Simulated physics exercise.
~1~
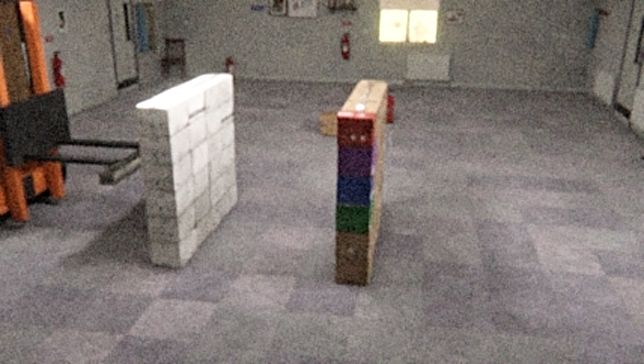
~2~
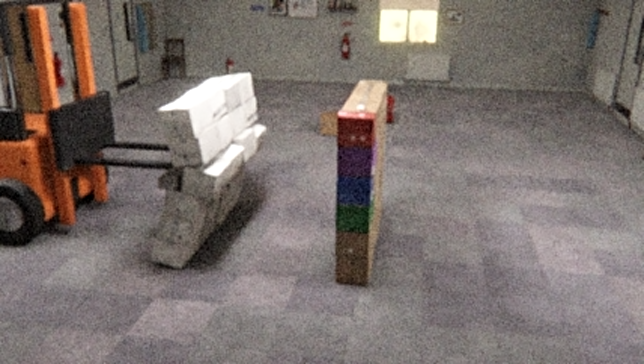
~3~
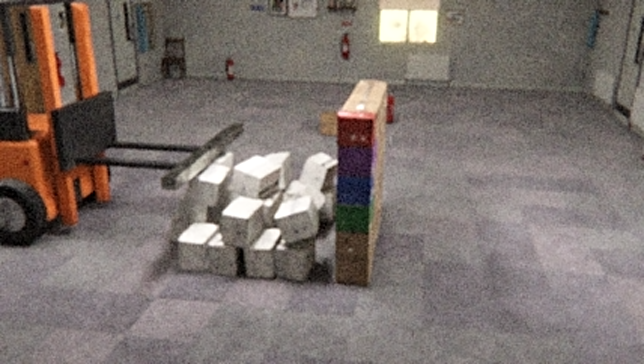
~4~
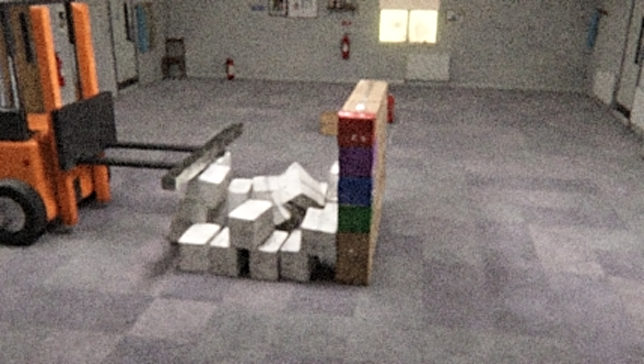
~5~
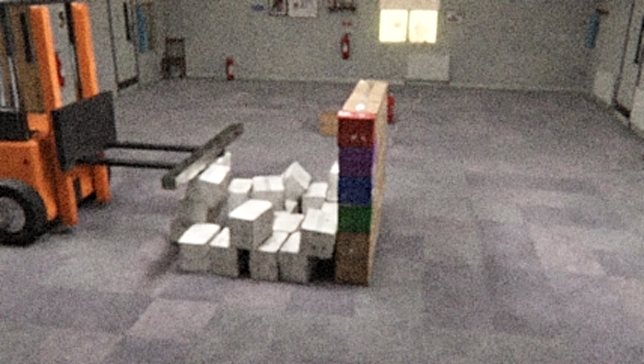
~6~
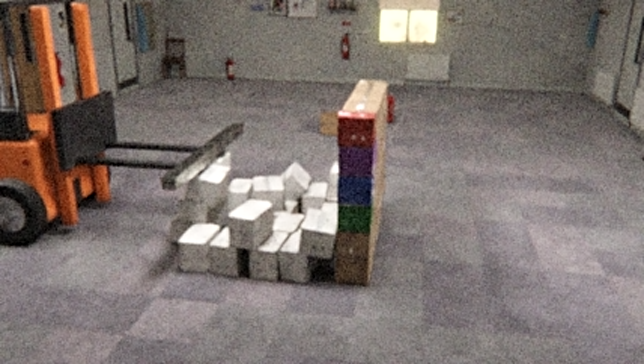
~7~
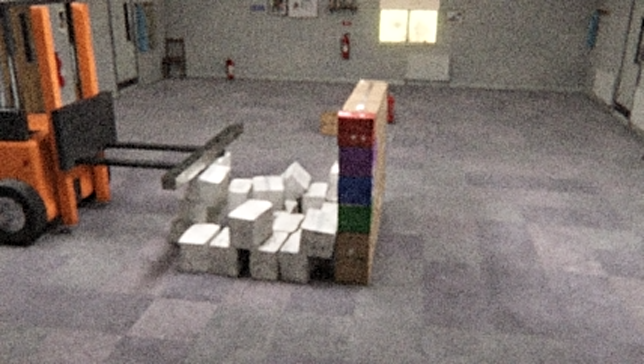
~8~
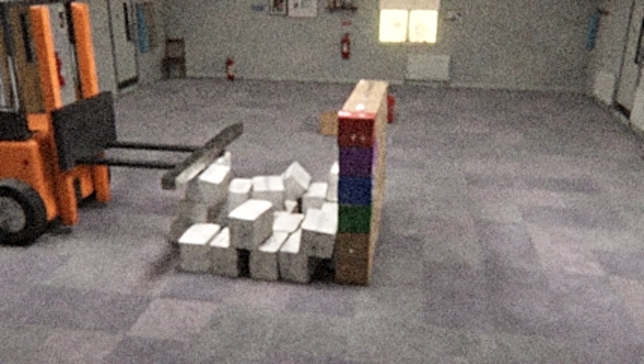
The footage shows an orange forklift pushing a beam rightward into a pale wall of cartons, which leans and collapses into a heap against a second wall with red, purple, blue and green cartons. The forklift stops, and the second wall stays standing.
